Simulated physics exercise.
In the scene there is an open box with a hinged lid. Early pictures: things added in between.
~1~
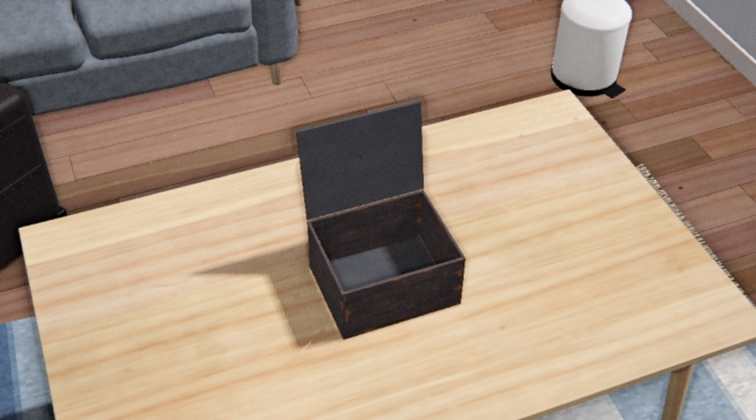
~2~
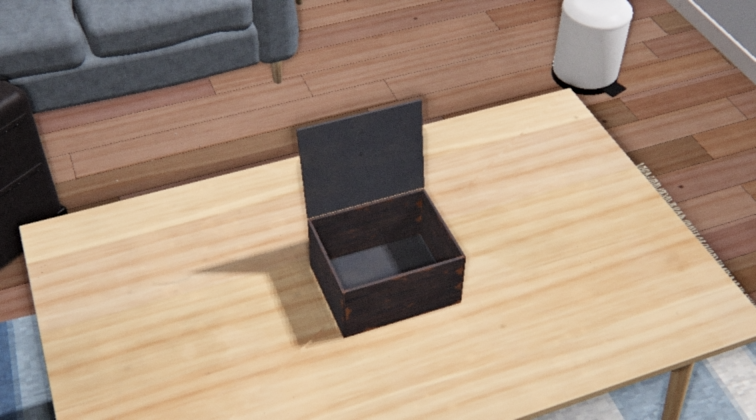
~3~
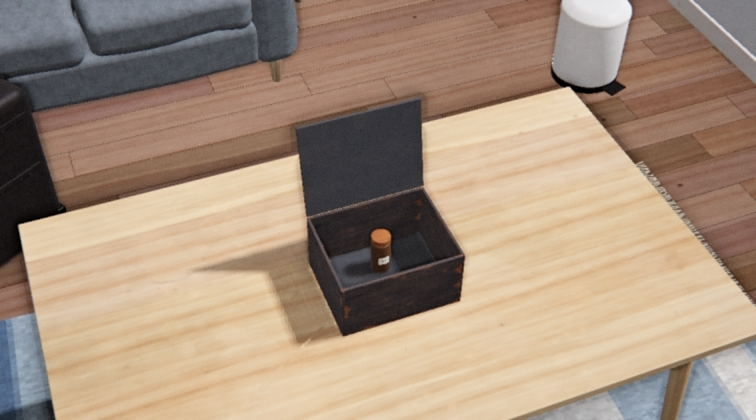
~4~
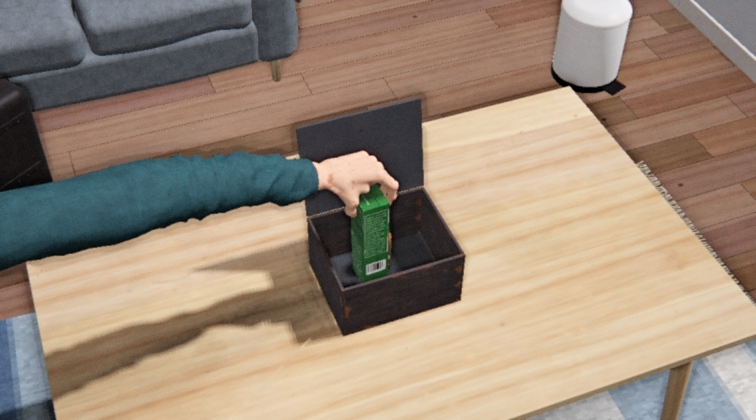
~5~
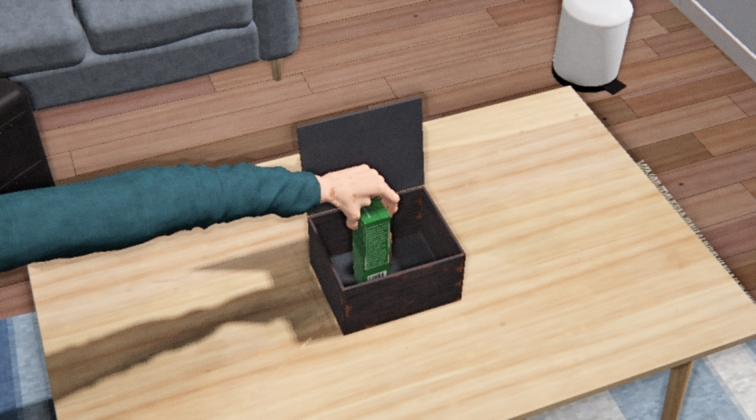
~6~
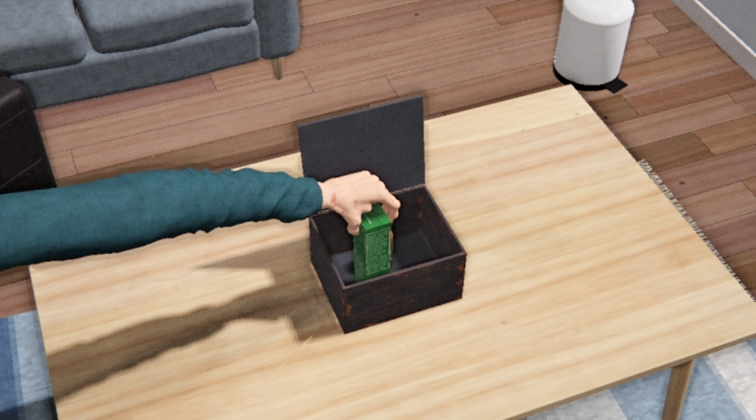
On a living room table, an open dark box sits empty, then holds a brown shaker, before a hand lowers a green carton inside.
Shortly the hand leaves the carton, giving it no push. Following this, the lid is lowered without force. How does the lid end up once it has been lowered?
Most likely the lid stays clear of the rim.
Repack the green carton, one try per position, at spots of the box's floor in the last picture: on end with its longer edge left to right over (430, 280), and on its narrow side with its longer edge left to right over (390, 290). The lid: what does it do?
Packed the first way the lid is left gaping; packed the second way it lowers fully.
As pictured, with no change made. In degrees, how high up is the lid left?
The lid sits around 45° above the rim.
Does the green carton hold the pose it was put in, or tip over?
Simply put, it remains unturned.
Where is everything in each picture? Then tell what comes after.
The last thing is not in view yet, in the first frame.
The last thing is not in view yet, in the second frame.
The last thing is not in view yet; brown shaker (381, 251), in the third frame.
On its way; green carton (370, 237), in the fourth frame.
On its way; green carton (371, 249), in the fifth frame.
Put in, still held; green carton (372, 254), in the sixth frame.
Then, 1.20 s past the last view, lid starting down.
Then, 1.50 s past the last view, lid 70° above the rim.
Then, 1.70 s past the last view, lid 47° above the rim.
Finally, lid 43° above the rim; both still in place. Final places as the last picture's camera would see them, green carton near (372, 254).
